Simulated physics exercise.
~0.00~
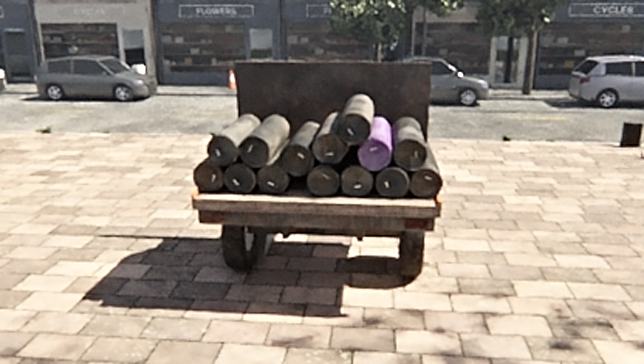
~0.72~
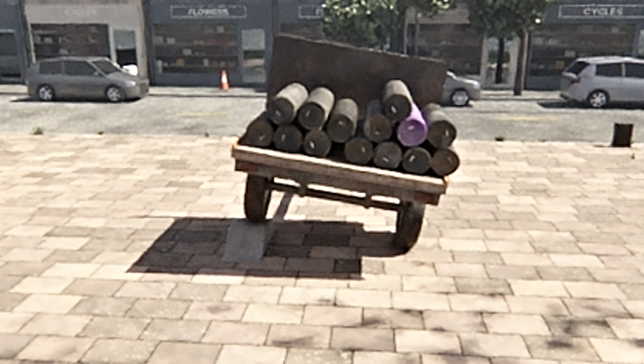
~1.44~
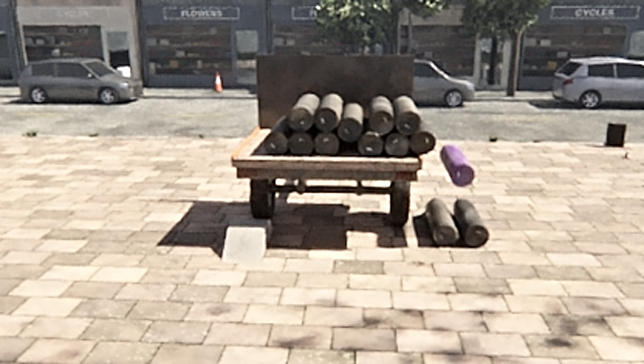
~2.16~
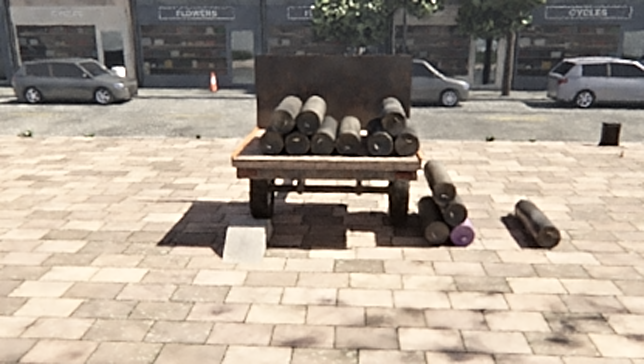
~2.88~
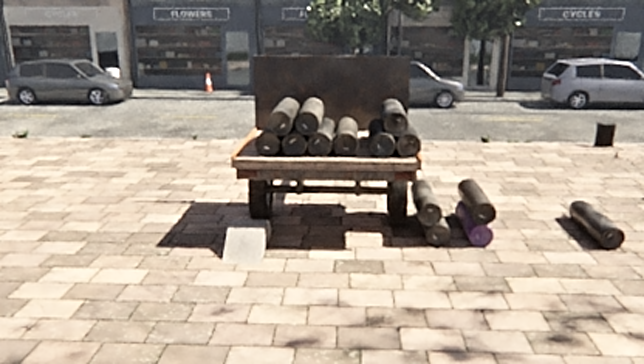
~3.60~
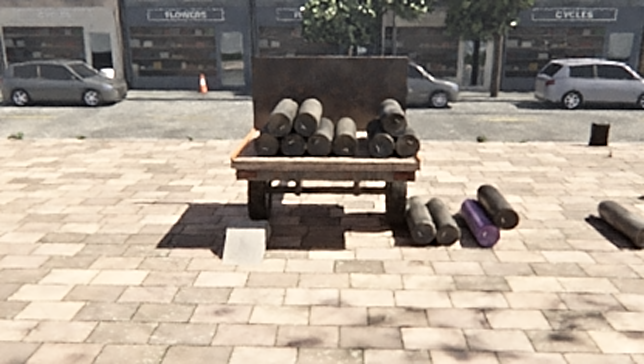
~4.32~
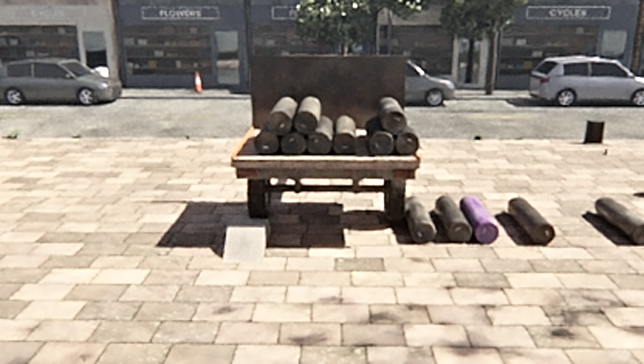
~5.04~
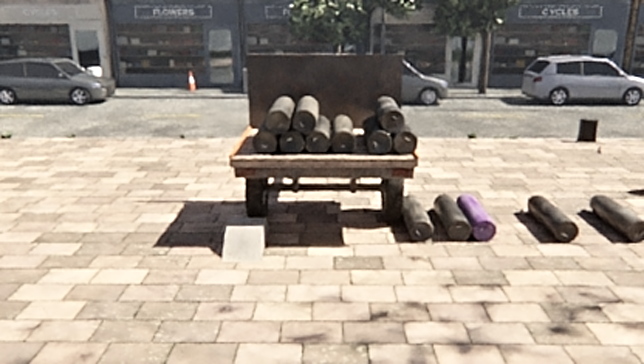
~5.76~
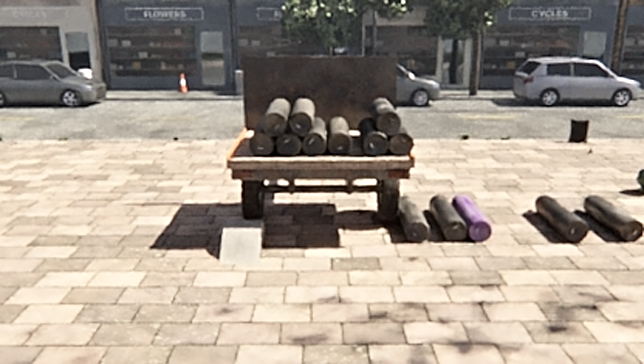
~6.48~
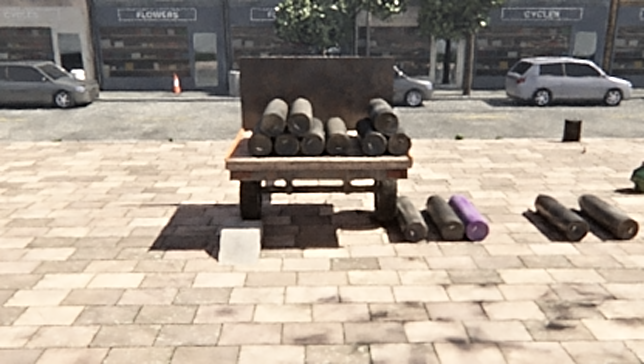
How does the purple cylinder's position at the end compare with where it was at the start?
At the start it lies among the dark cylinders on the trailer, towards the right of the load. By the end it is on the paving to the right of the trailer, beside other fallen cylinders.
